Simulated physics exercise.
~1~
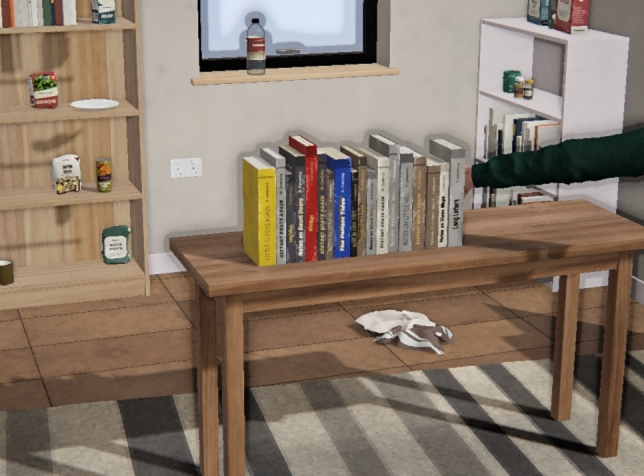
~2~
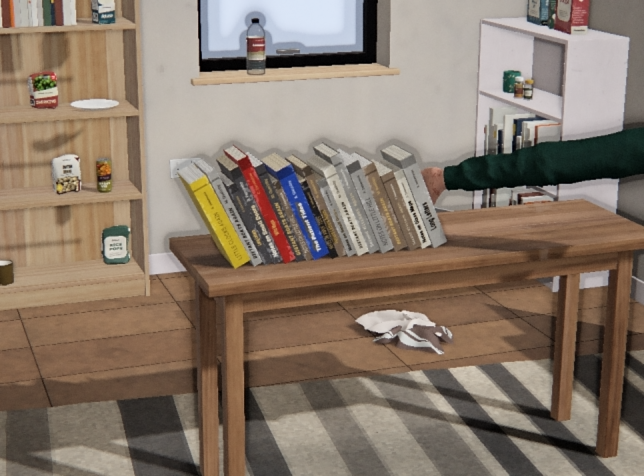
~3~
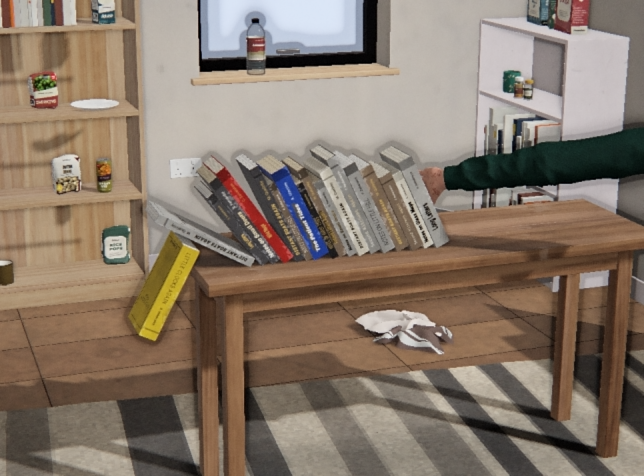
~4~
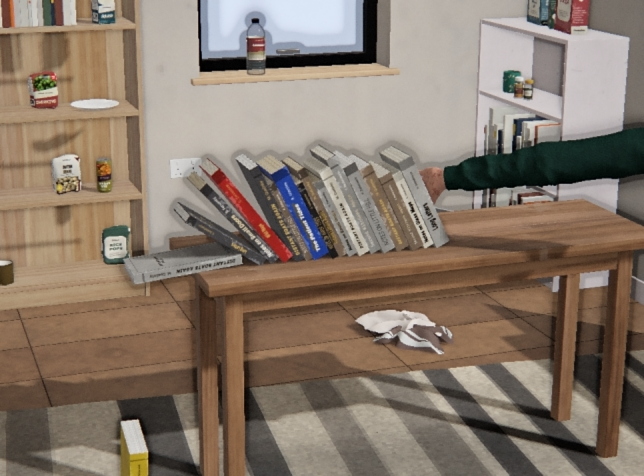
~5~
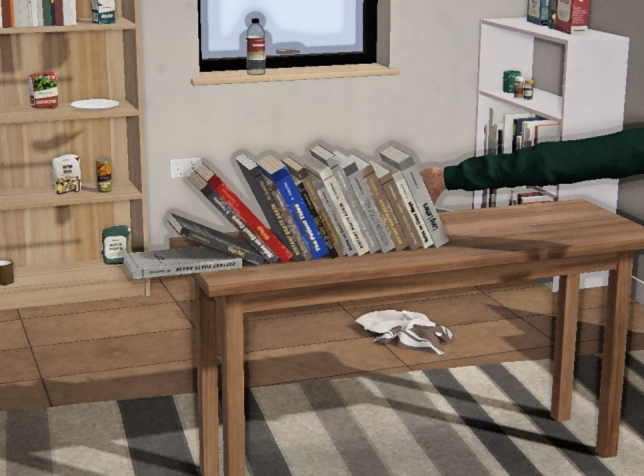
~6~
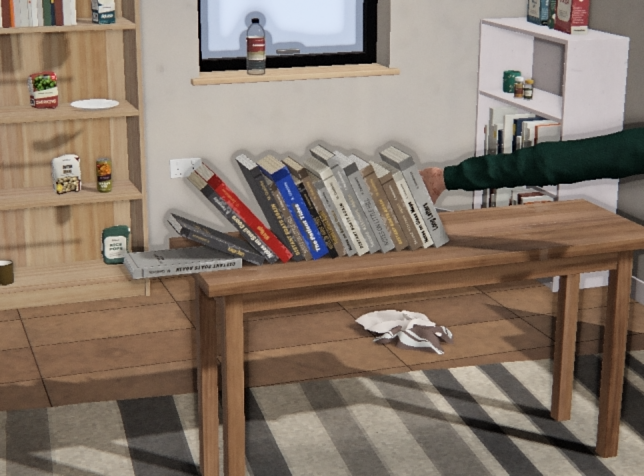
In a room with shelves and a wooden table, a green-sleeved arm pushes a row of upright books leftward until they lean; the yellow book drops off the left end to the floor, a grey one settles flat overhanging the edge, and the red and blue books stay leaning on top.
